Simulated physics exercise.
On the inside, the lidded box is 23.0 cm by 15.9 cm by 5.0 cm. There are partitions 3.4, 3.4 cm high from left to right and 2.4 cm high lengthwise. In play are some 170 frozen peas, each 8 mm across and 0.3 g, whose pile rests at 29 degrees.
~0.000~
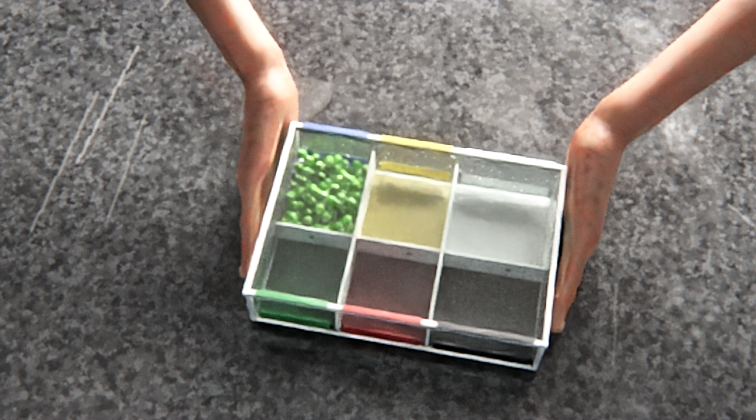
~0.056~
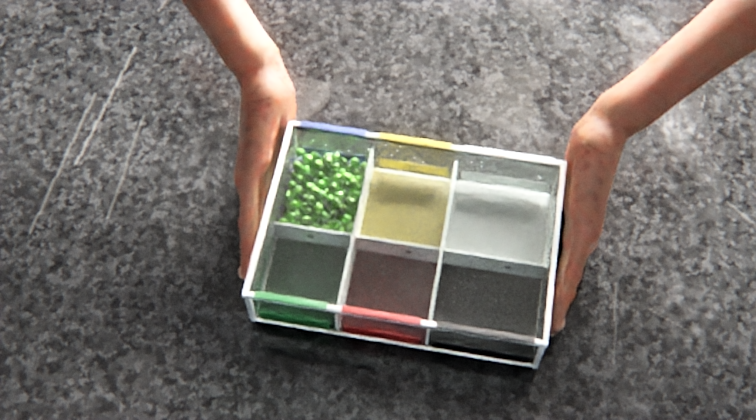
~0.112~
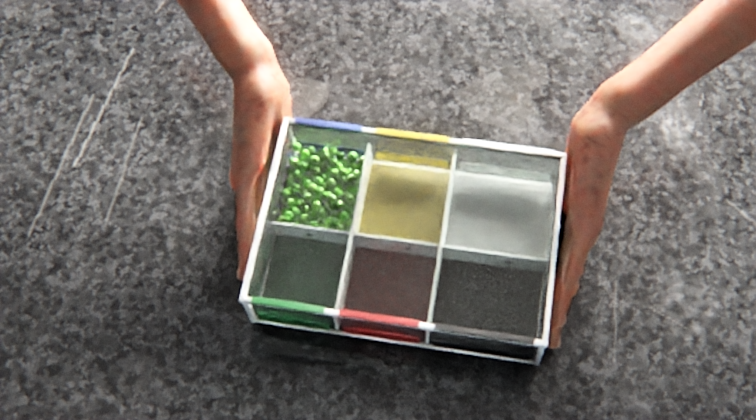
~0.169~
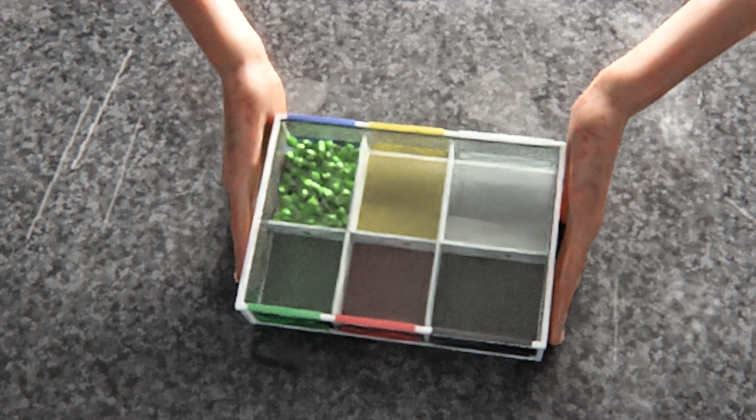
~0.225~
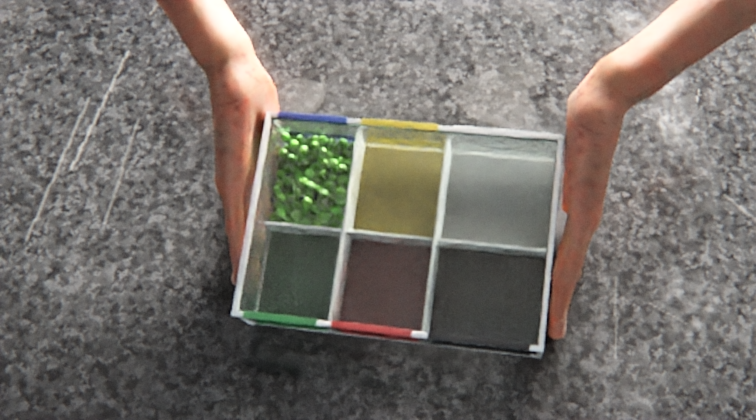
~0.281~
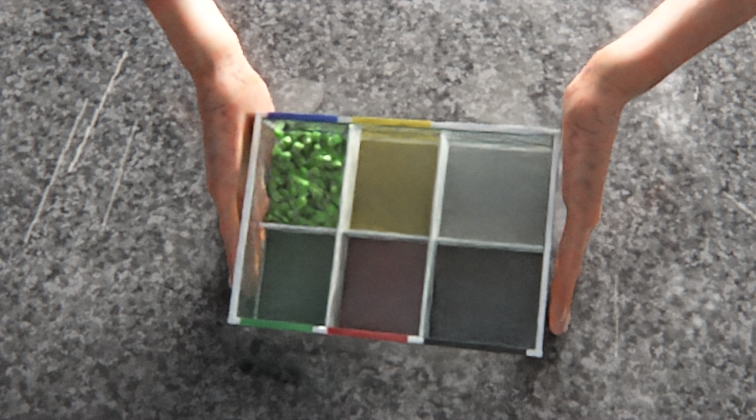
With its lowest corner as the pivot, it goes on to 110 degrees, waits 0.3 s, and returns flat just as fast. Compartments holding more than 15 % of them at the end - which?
Result: Red compartment: Does not qualify; blue compartment: Does not qualify; green compartment: Qualifies; yellow compartment: Does not qualify; white compartment: Does not qualify; black compartment: Does not qualify.
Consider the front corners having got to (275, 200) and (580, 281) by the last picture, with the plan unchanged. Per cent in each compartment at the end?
Final shares: Red 0%, blue 90%, green 0%, yellow 5%, white 5%, black 0%.
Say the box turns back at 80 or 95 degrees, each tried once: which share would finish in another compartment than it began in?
Close to 70 in a hundred first, and 90 in a hundred second.
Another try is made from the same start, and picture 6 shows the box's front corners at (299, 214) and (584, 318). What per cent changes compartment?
It would be near 30 per cent.
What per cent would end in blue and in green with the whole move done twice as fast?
The blue compartment would end with 10 per cent and the green compartment with 90 per cent.
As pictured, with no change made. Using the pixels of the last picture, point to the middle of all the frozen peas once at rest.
When it all comes to rest, the middle is near (294, 288).
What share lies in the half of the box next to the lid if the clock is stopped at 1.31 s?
About 70 %.
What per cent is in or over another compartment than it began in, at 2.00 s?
About 95 %.
Then, at 1.31 s, tilt 110 degrees; blue 15 %, green 85 %.
Then, at 2.00 s, tilt 55 degrees; blue 5 %, green 95 %.
After 2.72 s, tilt 0 degrees; blue 5 %, green 95 %.
By 3.6 s all is still; red 0 %, blue 5 %, green 95 %, yellow 0 %, white 0 %, black 0 %.
